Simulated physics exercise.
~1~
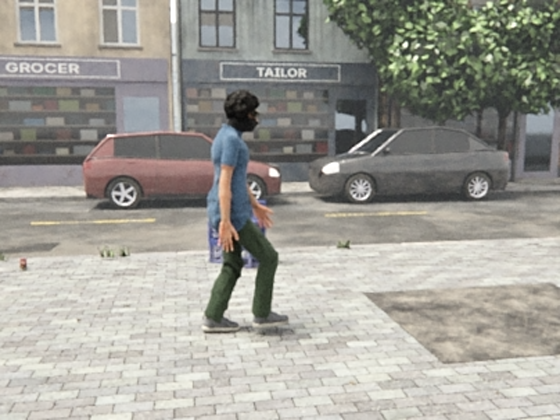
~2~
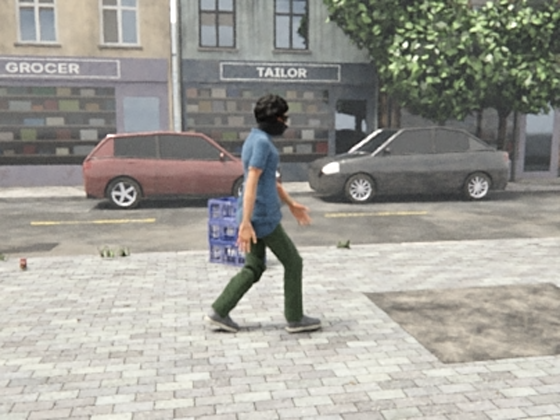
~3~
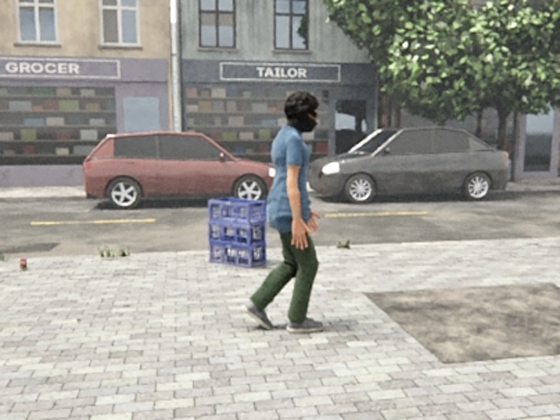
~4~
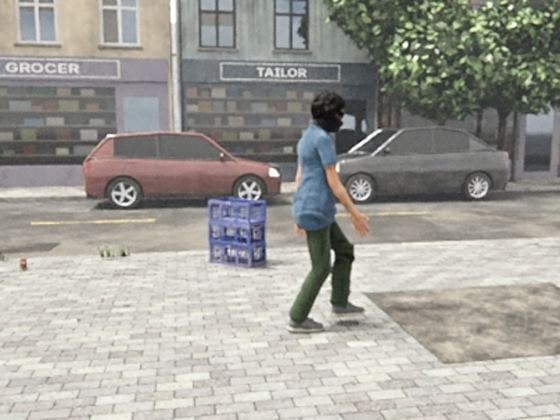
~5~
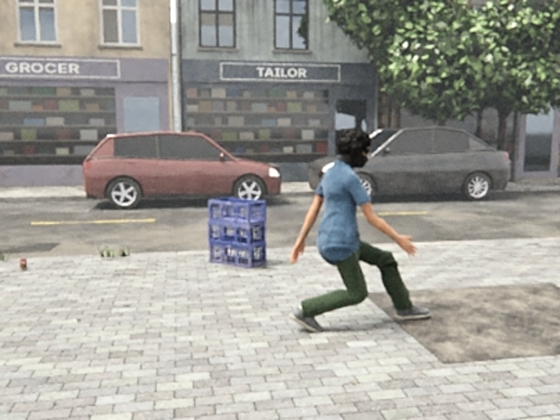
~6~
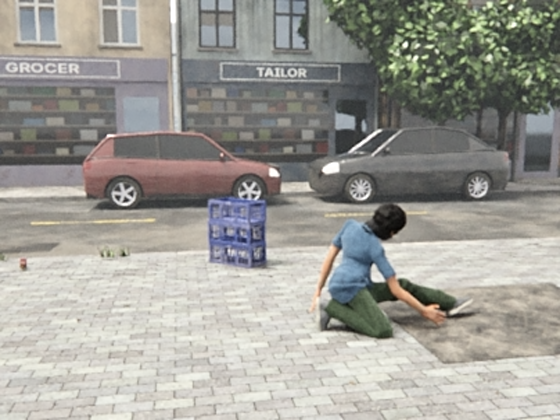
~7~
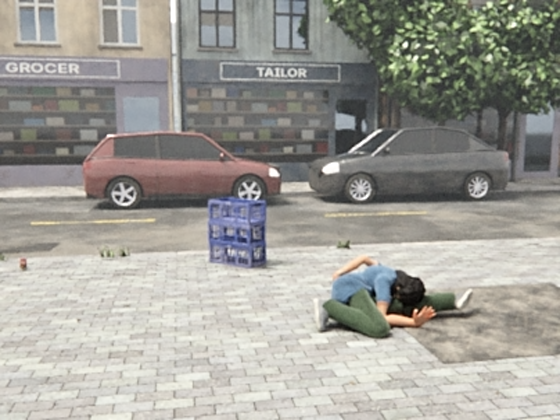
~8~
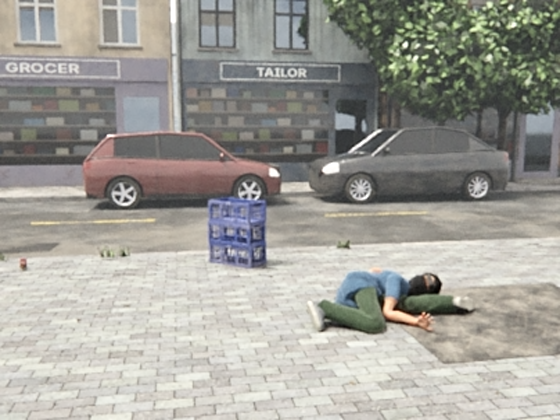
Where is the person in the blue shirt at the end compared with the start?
At the start the person is upright on the paving in front of the blue crates, left of centre. By the end they are further right and lower, slumped on the ground at the edge of the dark patch.
